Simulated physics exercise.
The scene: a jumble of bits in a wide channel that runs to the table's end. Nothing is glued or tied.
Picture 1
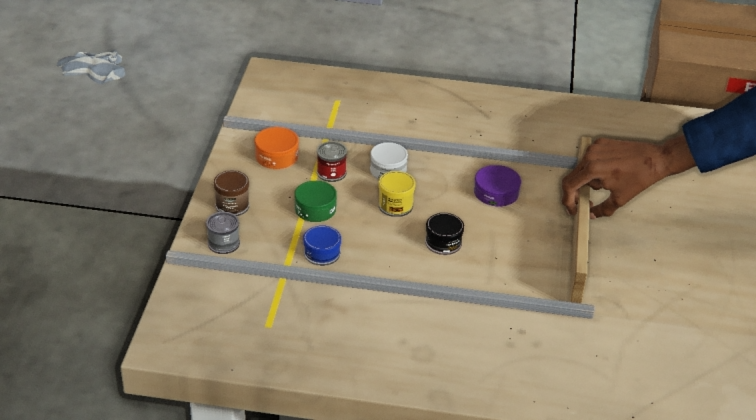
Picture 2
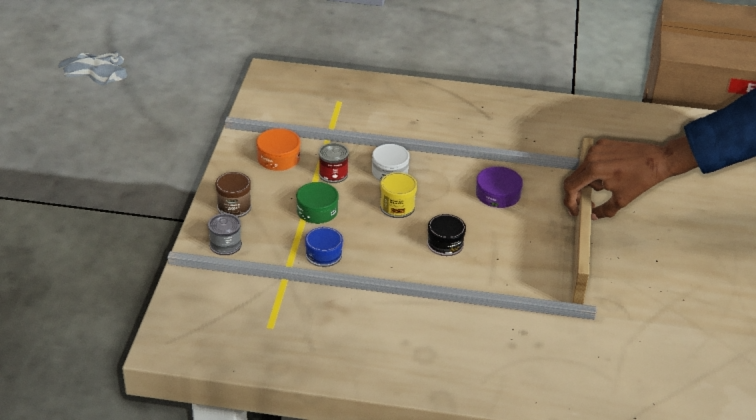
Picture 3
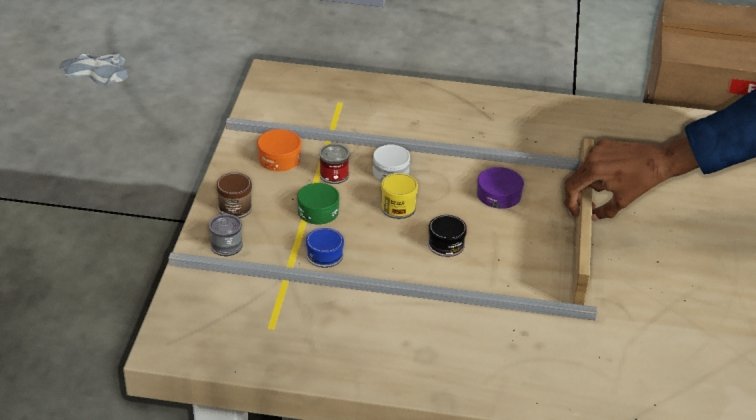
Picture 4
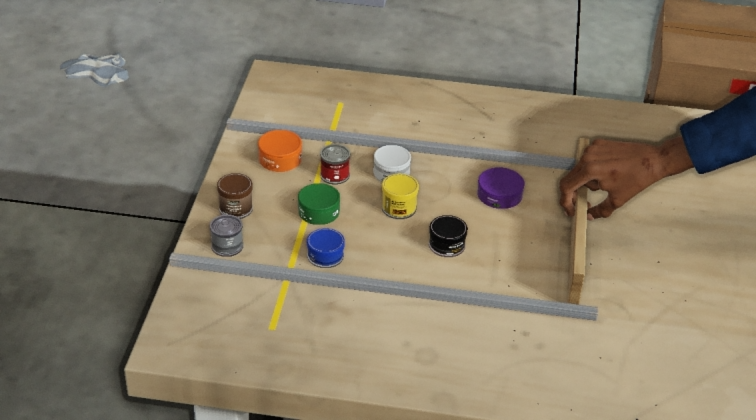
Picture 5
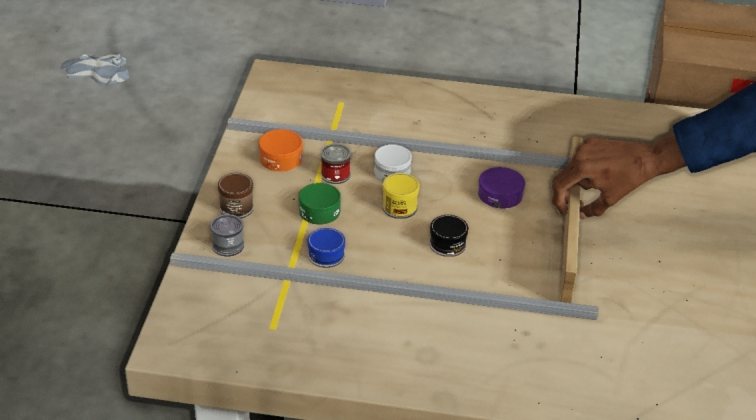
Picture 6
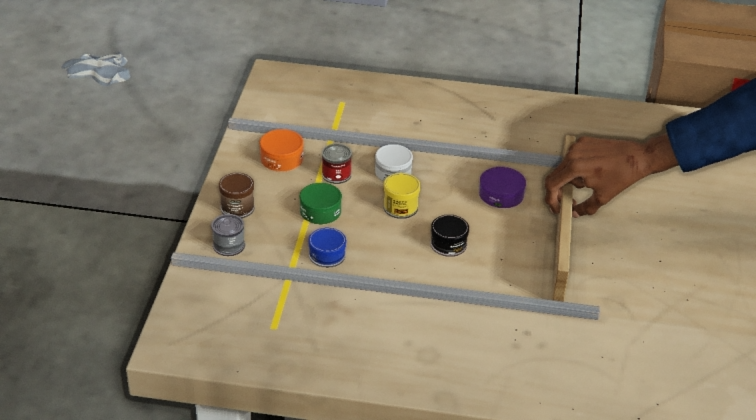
A hand holding an upright wooden board stayed nearly still at first, then slid it slightly left between two metal rails, while the colourful little tubs and tins scattered across the table stayed put.
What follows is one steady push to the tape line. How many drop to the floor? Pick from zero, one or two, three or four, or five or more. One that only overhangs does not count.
In the end the number that fall off is zero.
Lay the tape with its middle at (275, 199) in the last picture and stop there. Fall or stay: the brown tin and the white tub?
The brown tin tumbles off, the white tub holds on.
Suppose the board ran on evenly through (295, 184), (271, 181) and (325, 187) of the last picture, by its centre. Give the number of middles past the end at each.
Past the end: 0, 1 and 0.
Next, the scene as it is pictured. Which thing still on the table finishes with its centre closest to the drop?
The brown tin.
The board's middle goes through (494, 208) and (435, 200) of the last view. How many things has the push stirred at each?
The counts are 1 and 3.
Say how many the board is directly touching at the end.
In contact: 4.
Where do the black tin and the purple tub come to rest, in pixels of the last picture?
The black tin at (286, 218), the purple tub at (299, 167).
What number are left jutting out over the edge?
It comes to 0.
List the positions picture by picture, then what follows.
In the first picture, brown tin (232, 194); grey tin (223, 233); orange tub (277, 148); board (581, 218); tape (307, 202).
In the second picture, grey tin (225, 235); yellow pot (398, 195).
In the third picture, orange tub (279, 151); board (584, 219).
In the fourth picture, brown tin (235, 196); blue tin (326, 248).
In the fifth picture, grey tin (227, 235); purple tub (501, 188).
In the sixth picture, brown tin (237, 196); grey tin (228, 235); orange tub (282, 151); board (564, 216); tape (312, 203).
Soon after, none off yet; brown tin at rest near (237, 196); grey tin at rest near (228, 235); orange tub at rest near (282, 151).
At rest, the number that fall off is zero.
